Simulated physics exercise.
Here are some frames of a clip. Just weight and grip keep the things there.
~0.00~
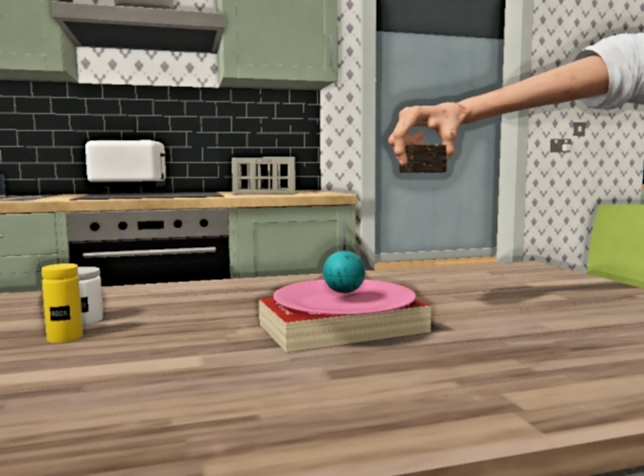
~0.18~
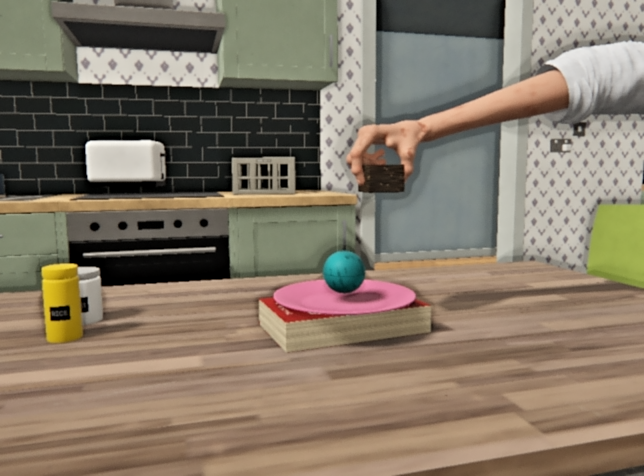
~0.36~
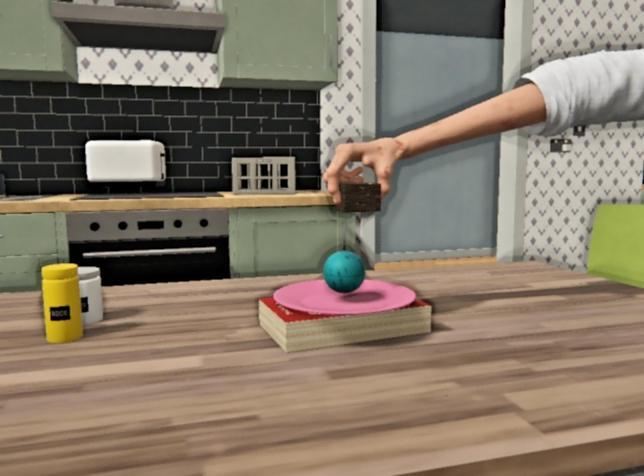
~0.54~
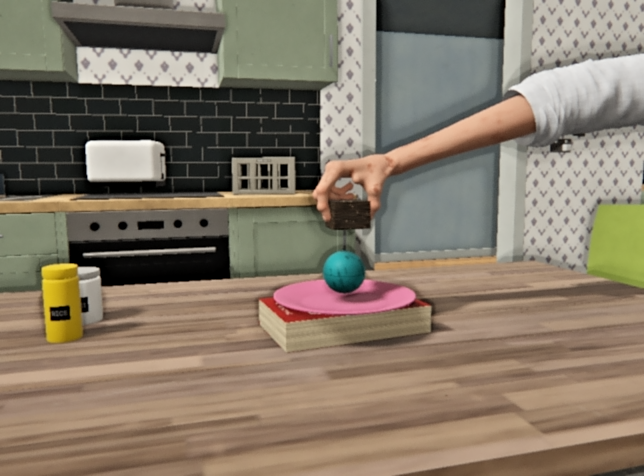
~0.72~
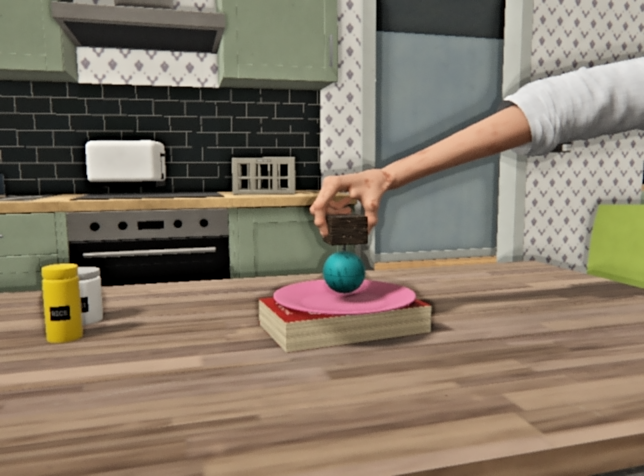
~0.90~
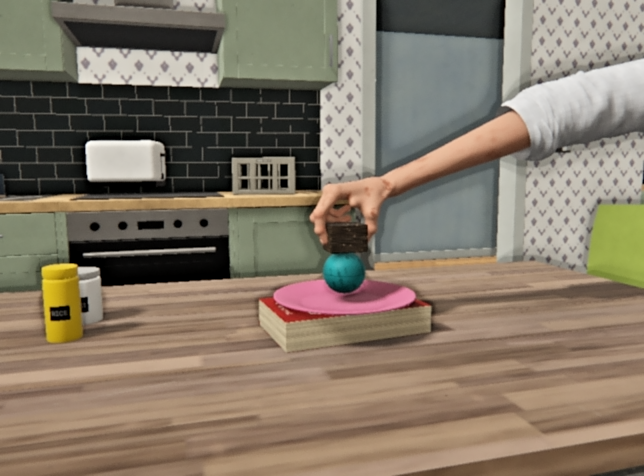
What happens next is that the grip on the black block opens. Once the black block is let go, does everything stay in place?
Unsteady.
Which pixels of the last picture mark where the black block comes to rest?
The object winds up at approximately (496, 305).
By 1.70 s, black block now fallen.
By 1.90 s, things are still on the move.
When it is over (4.0 s), fallen, black block; the other 5 as before. End places, in pixels of the last picture, black block near (496, 305). The pile loses its balance.
